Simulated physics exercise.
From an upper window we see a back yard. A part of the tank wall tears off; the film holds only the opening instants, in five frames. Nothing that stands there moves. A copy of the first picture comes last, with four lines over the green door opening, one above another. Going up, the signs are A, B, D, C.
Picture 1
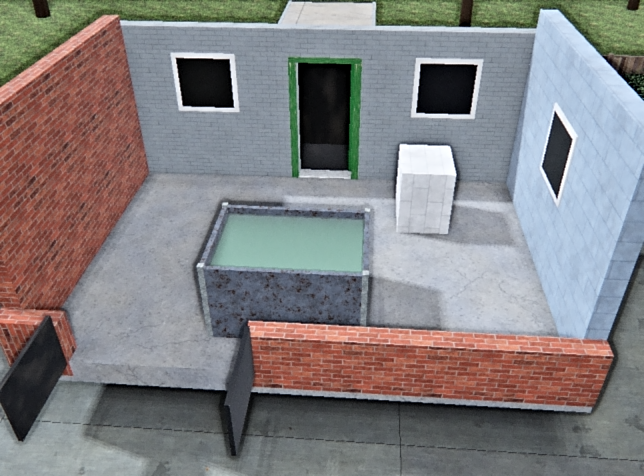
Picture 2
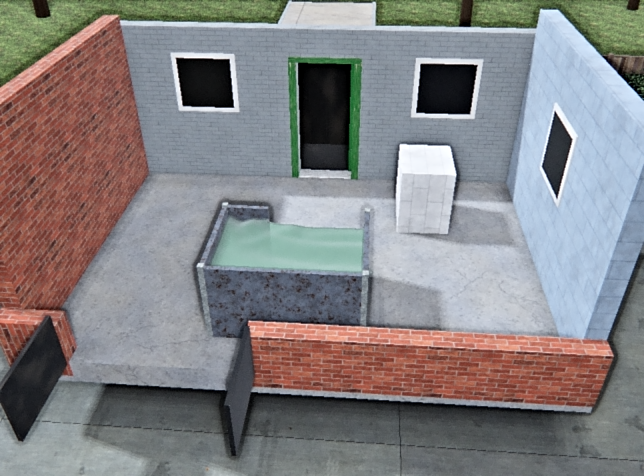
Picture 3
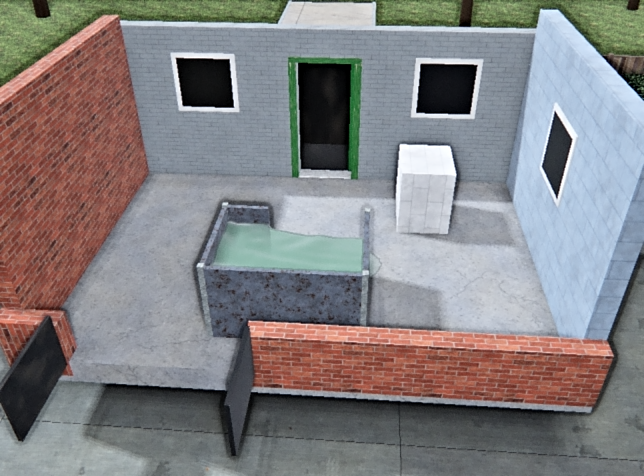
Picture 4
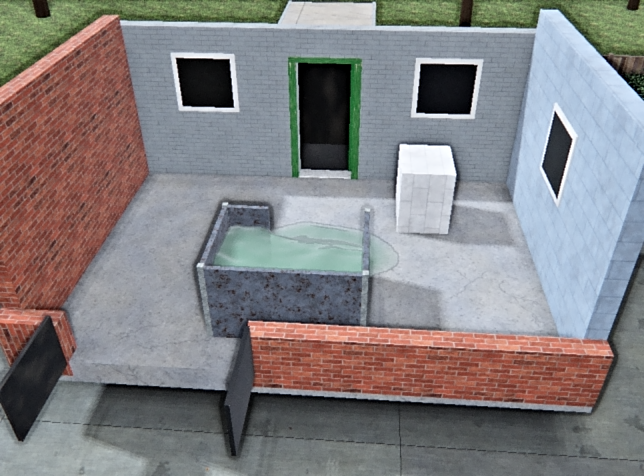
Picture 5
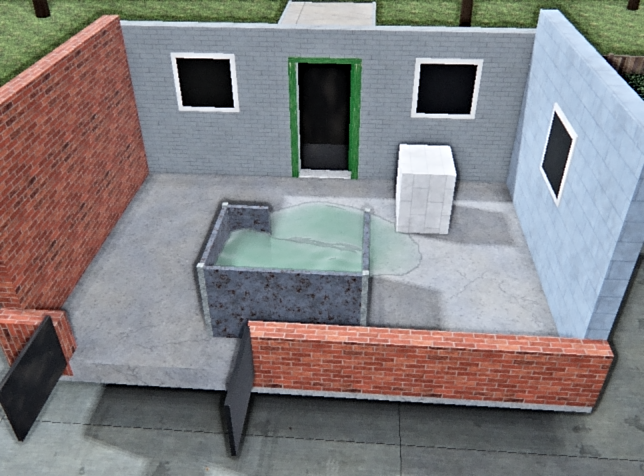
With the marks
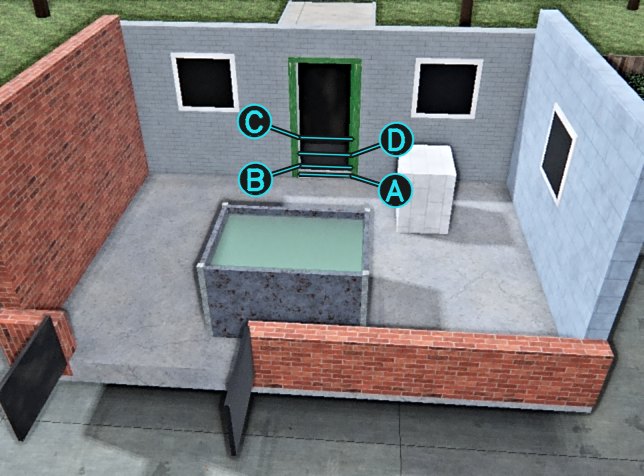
At first, green water lies level in a dark stone tank in a walled back yard with a green doorway. Part of the tank's back wall is missing, then its right side opens too, and the water dips and spreads thinly across the grey ground behind and to the right, toward the white block.
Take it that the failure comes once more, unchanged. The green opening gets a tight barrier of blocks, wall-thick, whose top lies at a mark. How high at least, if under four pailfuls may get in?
Take D.
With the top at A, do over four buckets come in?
Yes.
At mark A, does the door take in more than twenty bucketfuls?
Yes, it does.
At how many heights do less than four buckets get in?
Two of them.
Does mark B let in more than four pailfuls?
Yes.
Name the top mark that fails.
Here it is mark B.
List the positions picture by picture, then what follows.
In the first frame, water in the tank at rest, its middle at (290, 243); foot of the green doorway at (325, 178); open gate at (155, 313).
In the second frame, water covers 2 % of the ground, its front hidden from here.
In the third frame, water covers 4 % of the ground, its front hidden from here.
In the fourth frame, water covers 8 % of the ground, its front hidden from here.
In the fifth frame, front seen at (318, 203), 16 % of the ground wet.
On the marked copy, A at (325, 175); B at (325, 166); C at (325, 138); D at (325, 154); from the bottom up A, B, D, C.
With A, dozens of bucketfuls pour in.
With B, some 20 bucketfuls get in.
With C, nothing gets over.
With D, a splash gets over, under a bucket.
